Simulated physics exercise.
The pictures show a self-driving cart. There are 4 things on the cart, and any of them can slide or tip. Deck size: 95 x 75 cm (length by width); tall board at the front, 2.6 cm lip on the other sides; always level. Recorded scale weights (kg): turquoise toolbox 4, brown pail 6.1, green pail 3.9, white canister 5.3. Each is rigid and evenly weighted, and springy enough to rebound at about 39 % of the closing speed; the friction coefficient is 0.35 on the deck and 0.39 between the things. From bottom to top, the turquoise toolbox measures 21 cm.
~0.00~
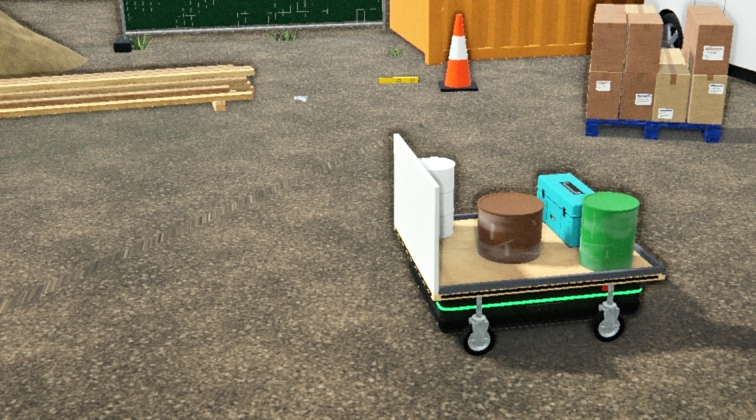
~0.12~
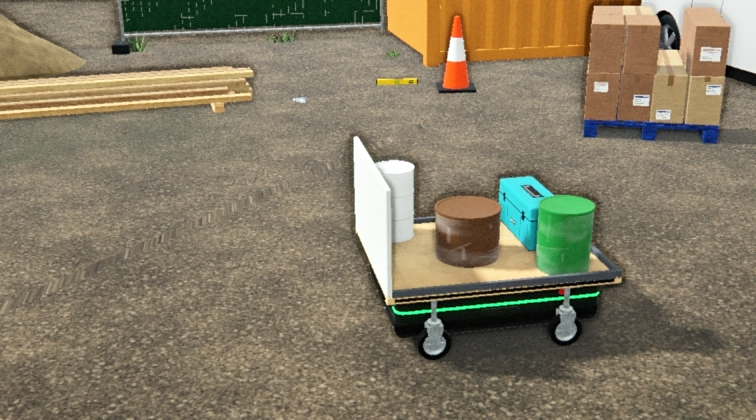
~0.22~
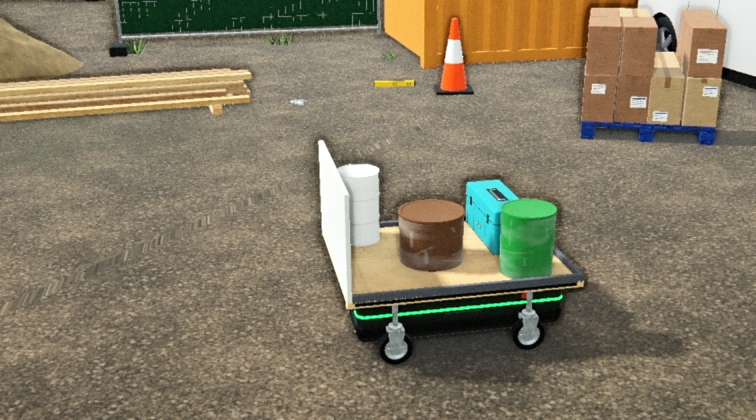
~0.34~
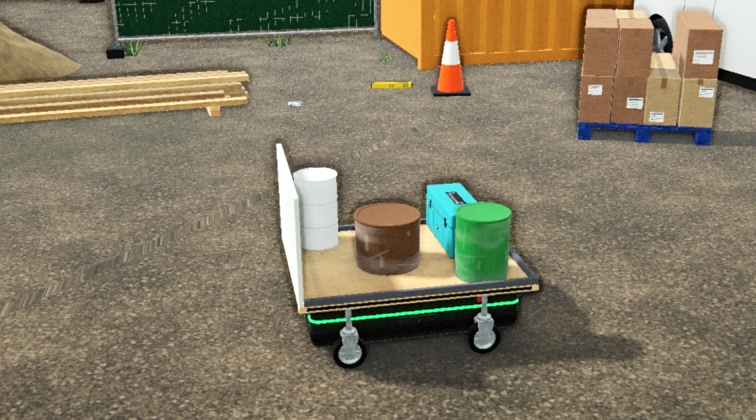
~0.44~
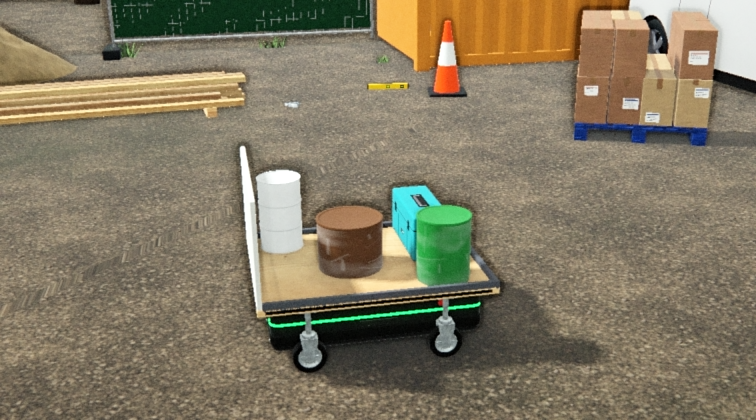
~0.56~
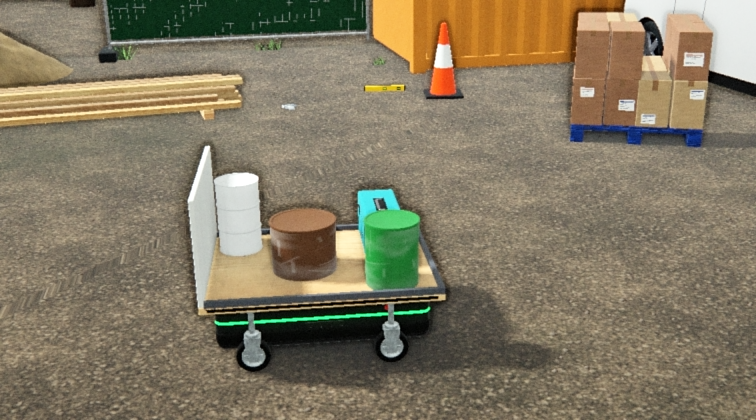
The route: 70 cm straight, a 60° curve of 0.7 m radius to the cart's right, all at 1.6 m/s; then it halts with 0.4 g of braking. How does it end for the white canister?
Never goes down.
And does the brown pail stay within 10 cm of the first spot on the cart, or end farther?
In the end the brown pail has moved.
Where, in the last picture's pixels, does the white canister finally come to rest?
It comes to rest near (114, 165).
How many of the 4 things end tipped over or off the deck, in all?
That makes 0.
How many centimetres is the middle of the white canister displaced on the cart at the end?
Some 40 cm.
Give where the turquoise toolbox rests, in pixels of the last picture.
Near (218, 190).
Around 0.76 s, cart has run 122 cm, turned 30°; white canister shifted 24 cm near (187, 207); brown pail shifted 12 cm.
Around 0.86 s, cart has run 138 cm, turned 43°; white canister shifted 34 cm near (170, 201); brown pail shifted 18 cm.
Around 1.16 s, cart has run 184 cm, turned 60°; white canister shifted 40 cm near (135, 176); brown pail shifted 17 cm.
Finally (1.9 s), not toppled but over 10 cm from the start, brown pail and white canister; the other 2 still in place (within 10 cm). In the last view, white canister near (114, 165).
